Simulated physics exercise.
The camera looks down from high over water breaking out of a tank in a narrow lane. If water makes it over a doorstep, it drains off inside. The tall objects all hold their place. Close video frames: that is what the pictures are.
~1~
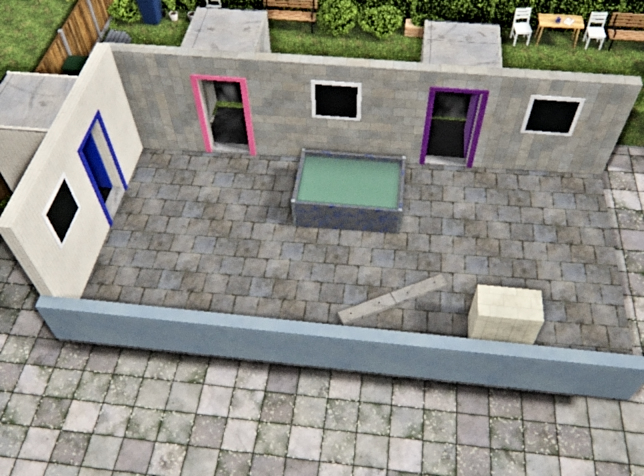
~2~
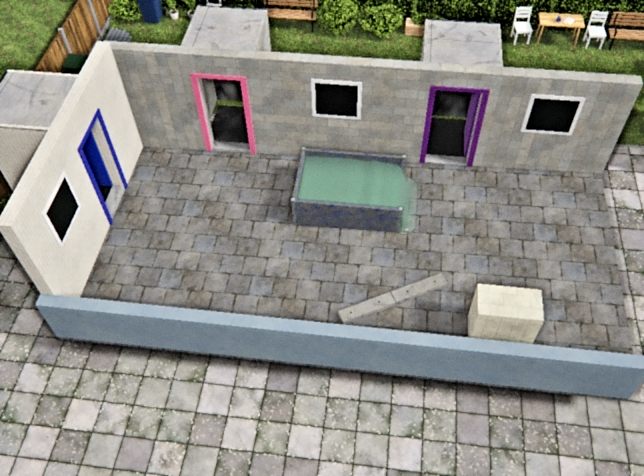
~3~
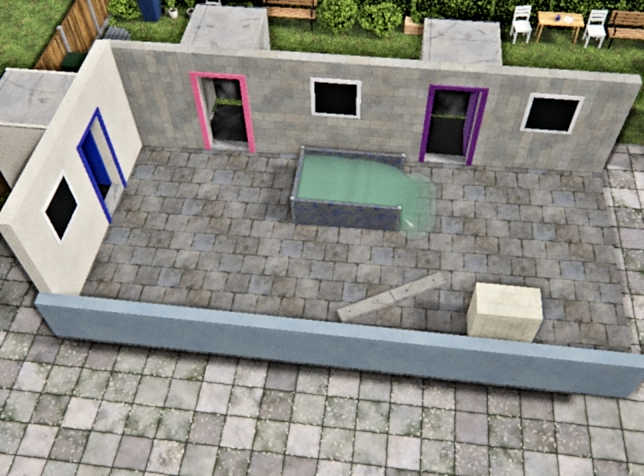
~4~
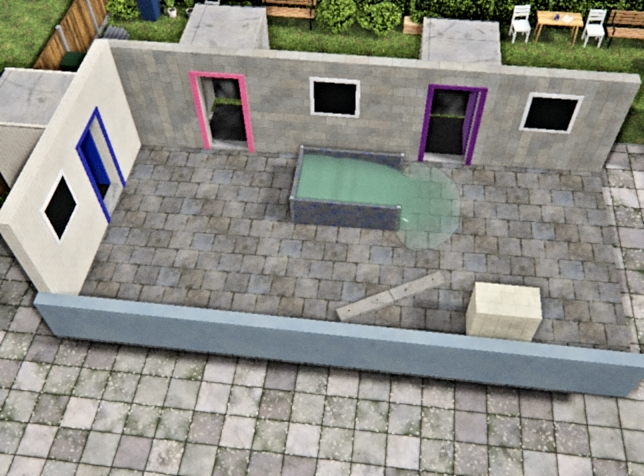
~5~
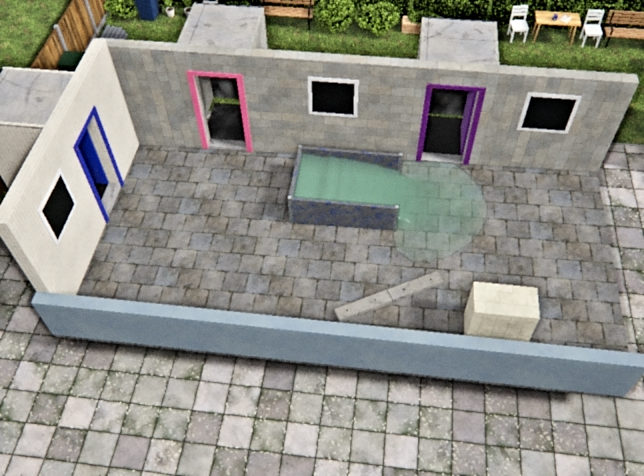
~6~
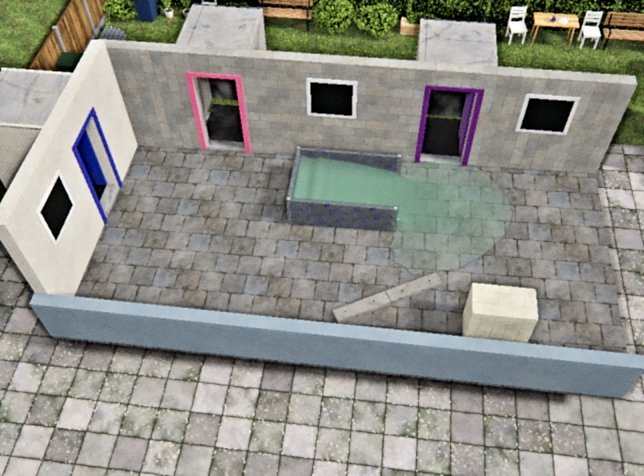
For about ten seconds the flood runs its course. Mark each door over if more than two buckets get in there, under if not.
Blue door: Under, pink door: Under, purple door: Over.
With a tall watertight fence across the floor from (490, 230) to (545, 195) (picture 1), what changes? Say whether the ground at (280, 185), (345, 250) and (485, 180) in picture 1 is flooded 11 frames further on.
Reading the points as listed, I get left untouched, then left untouched, then deluged.
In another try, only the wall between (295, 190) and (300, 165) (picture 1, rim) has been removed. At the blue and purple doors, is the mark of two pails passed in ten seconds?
Lab note: Blue door over threshold; purple door under threshold.
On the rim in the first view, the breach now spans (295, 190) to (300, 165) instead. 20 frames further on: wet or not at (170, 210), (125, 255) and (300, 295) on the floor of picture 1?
In that order: Awash, flooded, free of water.
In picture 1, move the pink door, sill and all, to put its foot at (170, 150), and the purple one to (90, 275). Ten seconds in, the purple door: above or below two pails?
Outcome for the purple door: Not exceeded.
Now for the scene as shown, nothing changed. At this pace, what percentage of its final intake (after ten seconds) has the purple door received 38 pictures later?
About 90 per cent.
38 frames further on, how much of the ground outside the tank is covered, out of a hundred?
I reckon around 40 %.
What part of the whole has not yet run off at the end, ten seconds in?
About 44 %.
A moment on, water covers 25 % of the floor; the blue door not reached, the pink door not reached, the purple door under two buckets in.
Next, water covers 35 % of the floor; the blue door not reached, the pink door not reached, the purple door over two buckets in.
Then, water covers 35 % of the floor; the blue door not reached, the pink door not reached, the purple door over two buckets in.
Later, water covers 40 % of the floor; the blue door not reached, the pink door not reached, the purple door far over two buckets in.
In the end, water covers 40 % of the floor; the blue door not reached, the pink door not reached, the purple door far over two buckets in.
